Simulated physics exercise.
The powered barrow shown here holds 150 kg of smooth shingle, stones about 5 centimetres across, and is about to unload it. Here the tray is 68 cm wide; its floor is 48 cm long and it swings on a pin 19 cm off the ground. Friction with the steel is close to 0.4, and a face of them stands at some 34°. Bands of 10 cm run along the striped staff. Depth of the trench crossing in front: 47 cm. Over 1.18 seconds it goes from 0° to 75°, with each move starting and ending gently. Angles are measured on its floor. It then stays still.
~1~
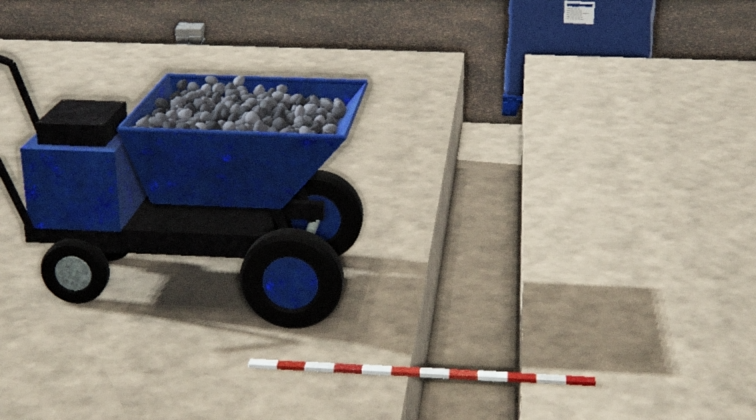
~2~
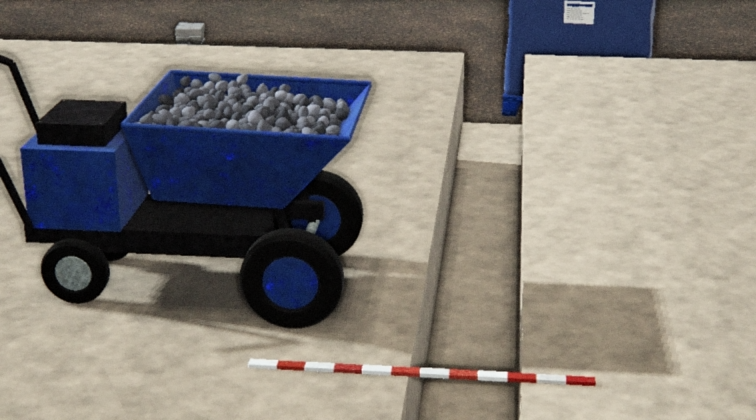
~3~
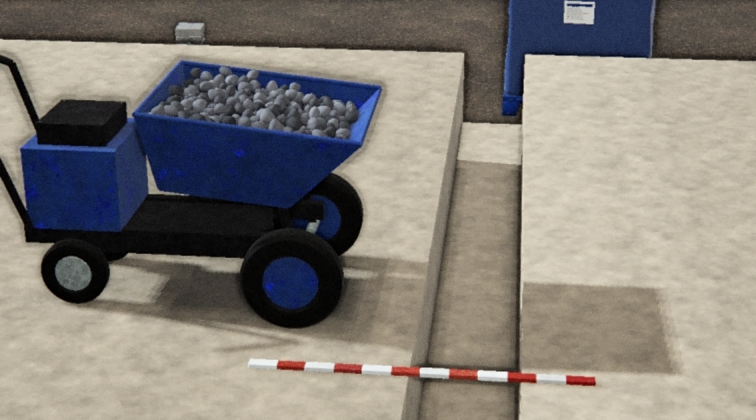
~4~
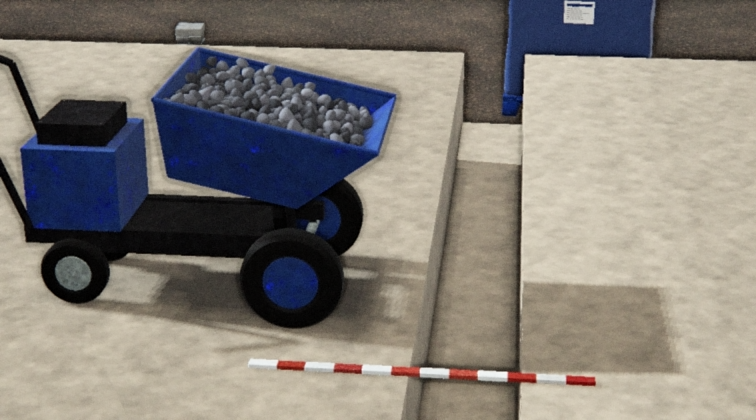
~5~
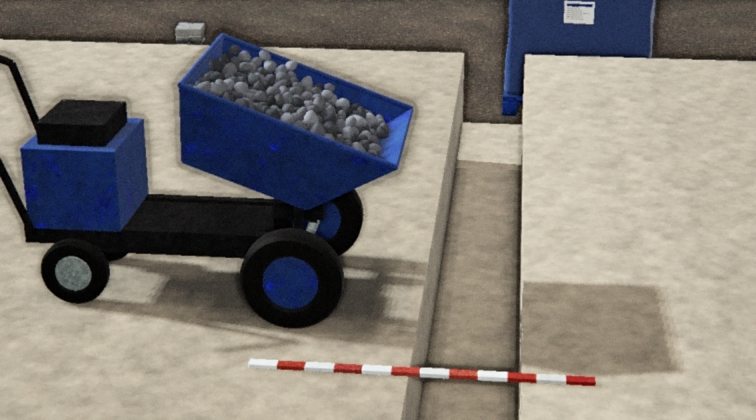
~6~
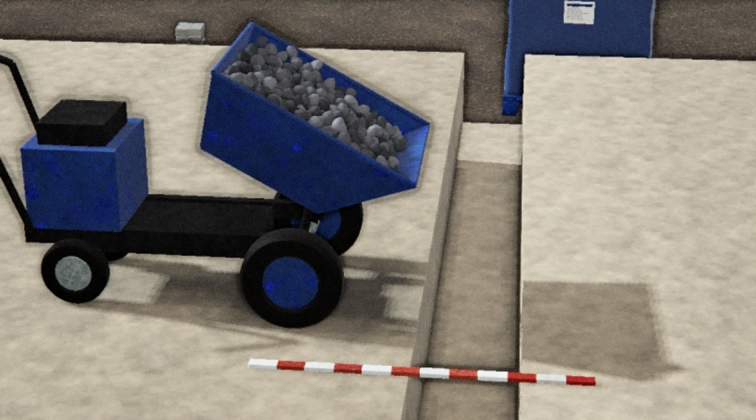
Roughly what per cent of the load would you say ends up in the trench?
I'd say 68 per cent ends up in the trench.
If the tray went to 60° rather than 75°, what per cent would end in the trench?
Then roughly 70 percent.
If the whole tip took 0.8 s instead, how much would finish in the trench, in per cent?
In that case some 60 per cent.
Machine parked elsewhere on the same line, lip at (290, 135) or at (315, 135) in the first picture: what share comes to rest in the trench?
Roughly 100 percent for the first, and 95 percent for the second.
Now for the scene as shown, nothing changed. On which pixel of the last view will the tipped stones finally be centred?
The stones end up centred near (498, 385).
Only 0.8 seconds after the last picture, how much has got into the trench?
40 per cent or so by then.
Then, 0.4 s after the last picture the floor is at 63°, 99 % in the tray, 1 % in the trench; the foremost stones are at (475, 250).
Then, 0.8 s after the last picture the floor is at 75°, 36 % in the tray, 42 % in the trench, 22 % past the trench; the foremost stones are at (638, 307).
Then, 1.1 s after the last picture the floor is at 75°, 7 % in the tray, 61 % in the trench, 32 % past the trench; the foremost stones are past the picture's edge.
Then, 3.1 s after the last picture the floor is at 75°, 0 % in the tray, 68 % in the trench, 32 % past the trench; the foremost stones are past the picture's edge.
